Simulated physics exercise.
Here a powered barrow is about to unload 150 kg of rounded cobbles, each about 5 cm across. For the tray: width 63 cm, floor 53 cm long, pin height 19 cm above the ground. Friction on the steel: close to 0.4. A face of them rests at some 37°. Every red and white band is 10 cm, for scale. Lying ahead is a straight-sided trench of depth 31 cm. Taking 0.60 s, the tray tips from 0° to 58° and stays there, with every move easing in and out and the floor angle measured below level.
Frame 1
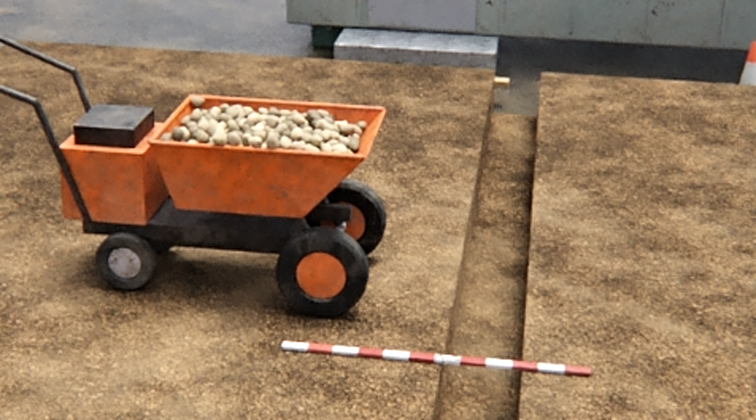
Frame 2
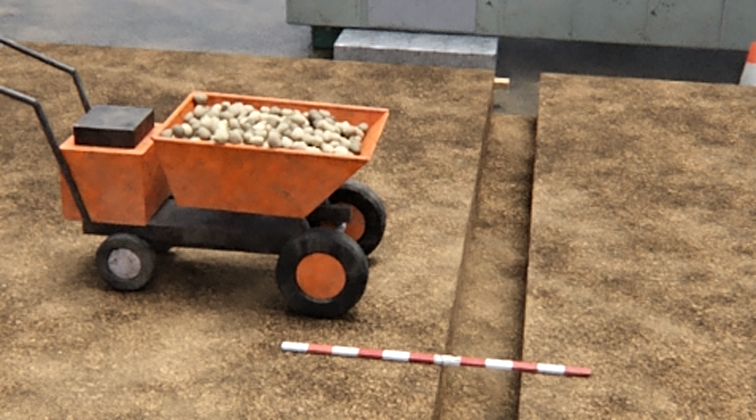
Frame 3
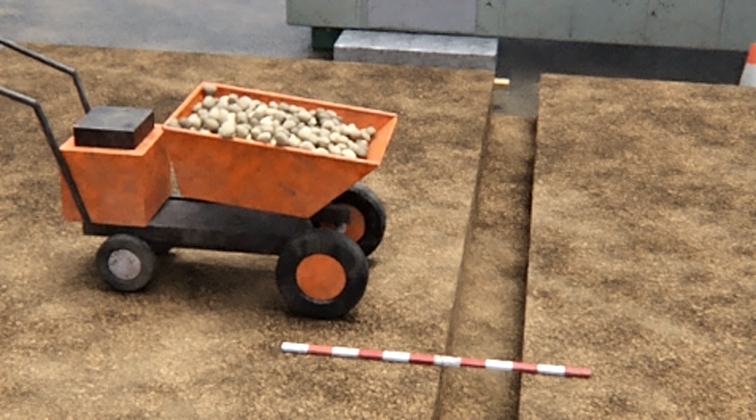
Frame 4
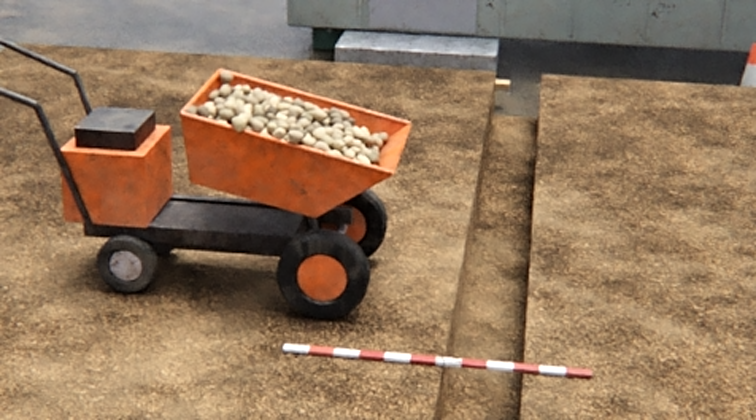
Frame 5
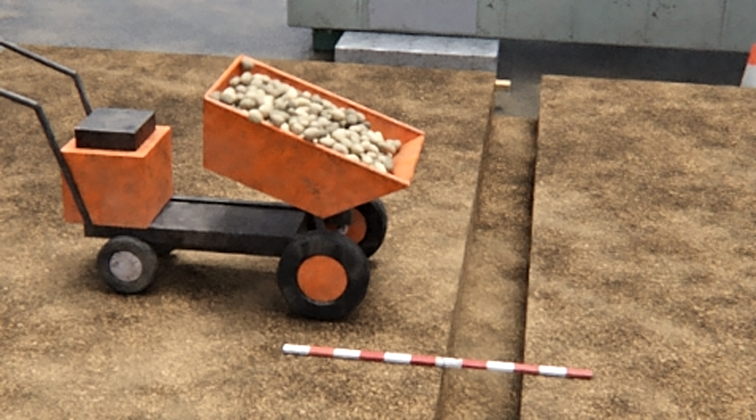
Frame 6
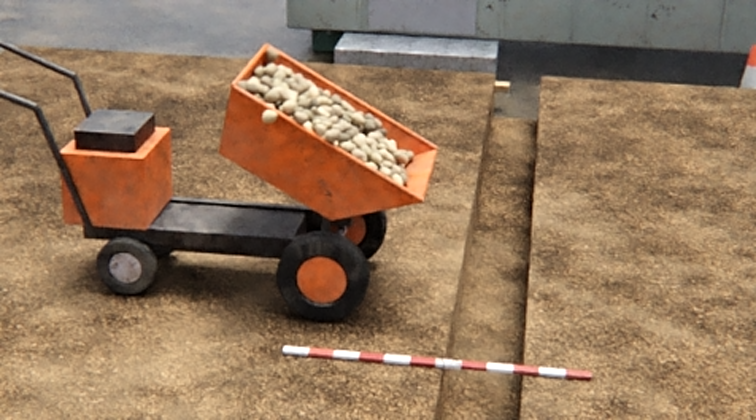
An orange powered barrow tilts its tray of rounded cobbles steadily forward to the right.
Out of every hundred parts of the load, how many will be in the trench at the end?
Close to 48 in every hundred.
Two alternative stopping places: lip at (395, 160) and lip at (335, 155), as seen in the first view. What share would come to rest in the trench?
Close to 30 percent in the first case, 60 percent in the second.
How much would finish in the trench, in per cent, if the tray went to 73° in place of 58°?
Some 55% would finish there.
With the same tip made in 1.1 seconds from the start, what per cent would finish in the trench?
My guess is near 65 percent.
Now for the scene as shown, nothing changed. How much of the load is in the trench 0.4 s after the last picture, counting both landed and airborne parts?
Something like 15 in a hundred.
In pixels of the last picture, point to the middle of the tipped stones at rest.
(517, 337).
Then, 0.1 s after the last picture the floor is at 49°, 100 % in the tray; the foremost stones are at (434, 204).
Then, 0.4 s after the last picture the floor is at 58°, 86 % in the tray, 1 % short of the trench, 13 % in the trench; the foremost stones are at (521, 269).
Then, 0.7 s after the last picture the floor is at 58°, 40 % in the tray, 26 % in the trench, 34 % past the trench; the foremost stones are at (683, 310).
Then, 2.7 s after the last picture the floor is at 58°, 17 % in the tray, 48 % in the trench, 35 % past the trench; the foremost stones are past the picture's edge.
